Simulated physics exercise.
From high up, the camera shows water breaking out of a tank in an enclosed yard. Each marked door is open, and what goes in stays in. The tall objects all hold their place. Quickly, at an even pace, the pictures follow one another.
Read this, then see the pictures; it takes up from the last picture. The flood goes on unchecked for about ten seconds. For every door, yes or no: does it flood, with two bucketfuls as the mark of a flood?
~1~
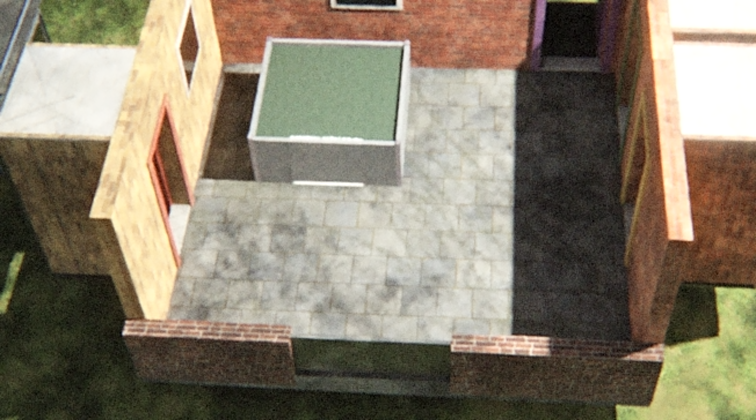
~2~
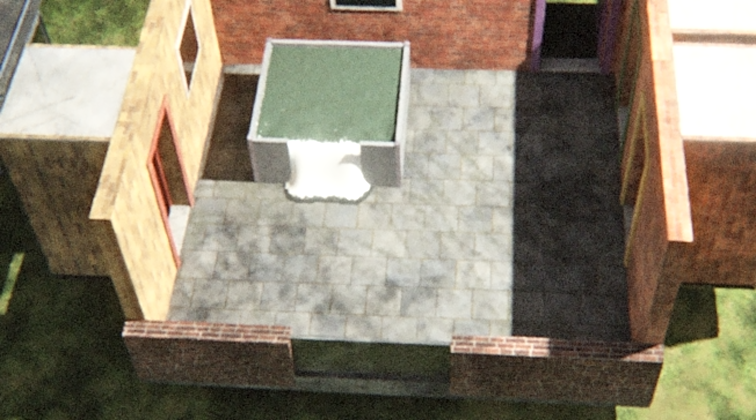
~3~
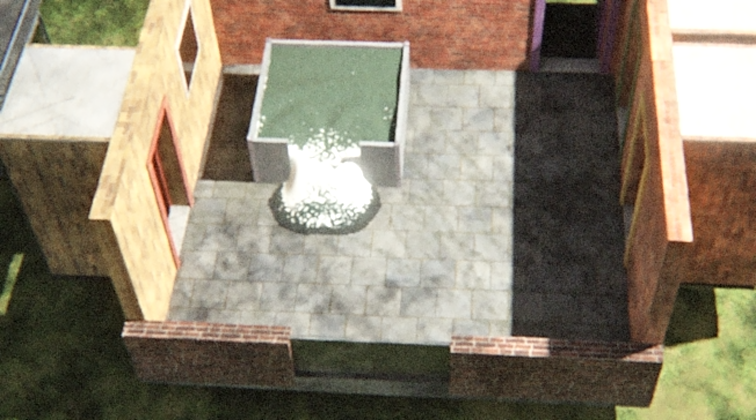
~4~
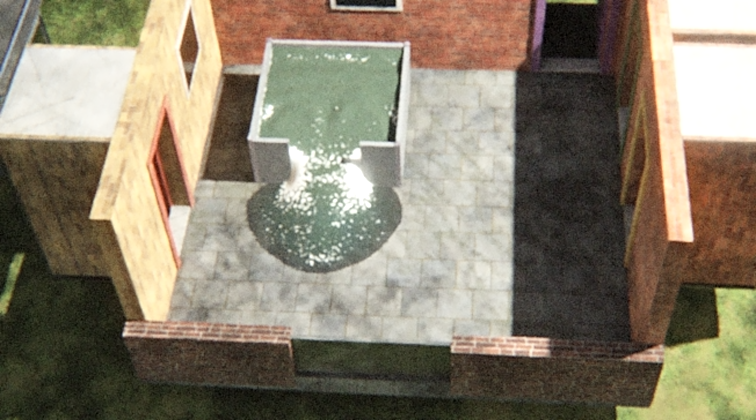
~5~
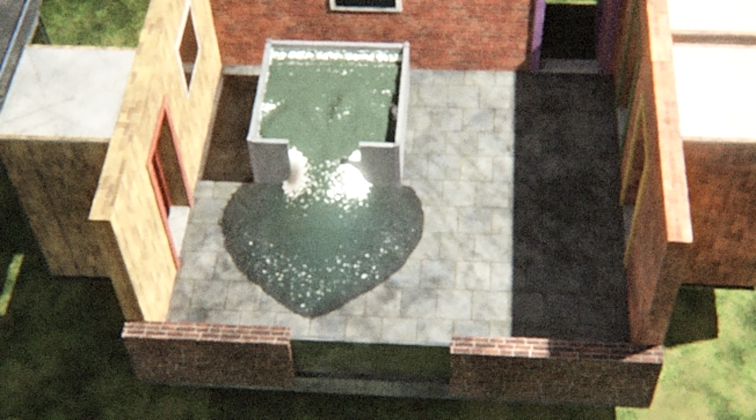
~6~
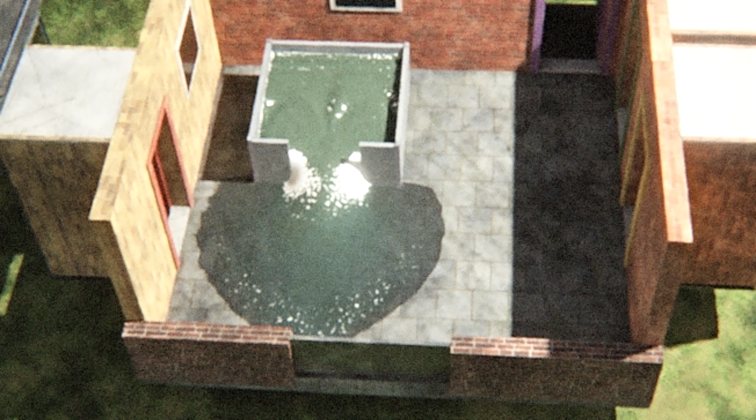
Green door: No, purple door: Yes, yellow door: Yes, red door: Yes.
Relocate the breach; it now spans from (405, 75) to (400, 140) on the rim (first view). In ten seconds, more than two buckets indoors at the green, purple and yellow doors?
Well, the green one breaks the limit, while the purple one breaks the limit and the yellow one breaks the limit.
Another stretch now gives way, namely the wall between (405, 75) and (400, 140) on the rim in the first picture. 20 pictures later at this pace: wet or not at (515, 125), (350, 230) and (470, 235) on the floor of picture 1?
Submerged, unwetted, submerged.
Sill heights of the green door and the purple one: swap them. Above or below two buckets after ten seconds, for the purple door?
My reading: Purple stays under.
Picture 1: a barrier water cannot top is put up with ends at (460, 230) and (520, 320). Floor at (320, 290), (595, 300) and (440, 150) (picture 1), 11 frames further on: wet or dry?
Results in sequence: Swamped / bone-dry / bone-dry.
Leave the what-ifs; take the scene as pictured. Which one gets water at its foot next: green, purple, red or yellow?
The red-painted one is the one.
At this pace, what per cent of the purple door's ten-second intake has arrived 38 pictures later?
Roughly 15 per cent.
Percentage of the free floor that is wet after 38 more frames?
Estimate: Near 90 %.
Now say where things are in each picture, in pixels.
Still water in the open tank at (332, 94), in the first picture.
Water pours out at (327, 169) and has run to (290, 191), in the second picture.
Water pours out at (327, 170) and has run to (289, 223), in the third picture.
Water pours out at (328, 170) and has run to (310, 268), in the fourth picture.
Water pours out at (327, 170) and has run to (304, 311), in the fifth picture.
The front is at a hidden place, out from the gap at (327, 170), in the sixth picture.
A moment on, water covers 40 % of the floor; the green door not reached, the purple door not reached, the yellow door not reached, the red door wet at the sill, nothing in.
Next, water covers 45 % of the floor; the green door not reached, the purple door not reached, the yellow door not reached, the red door under two buckets in.
Then, water covers 55 % of the floor; the green door not reached, the purple door not reached, the yellow door wet at the sill, nothing in, the red door over two buckets in.
Later, water covers 90 % of the floor; the green door wet at the sill, nothing in, the purple door under two buckets in, the yellow door over two buckets in, the red door over two buckets in.
In the end, water covers 100 % of the floor; the green door wet at the sill, nothing in, the purple door far over two buckets in, the yellow door over two buckets in, the red door far over two buckets in.
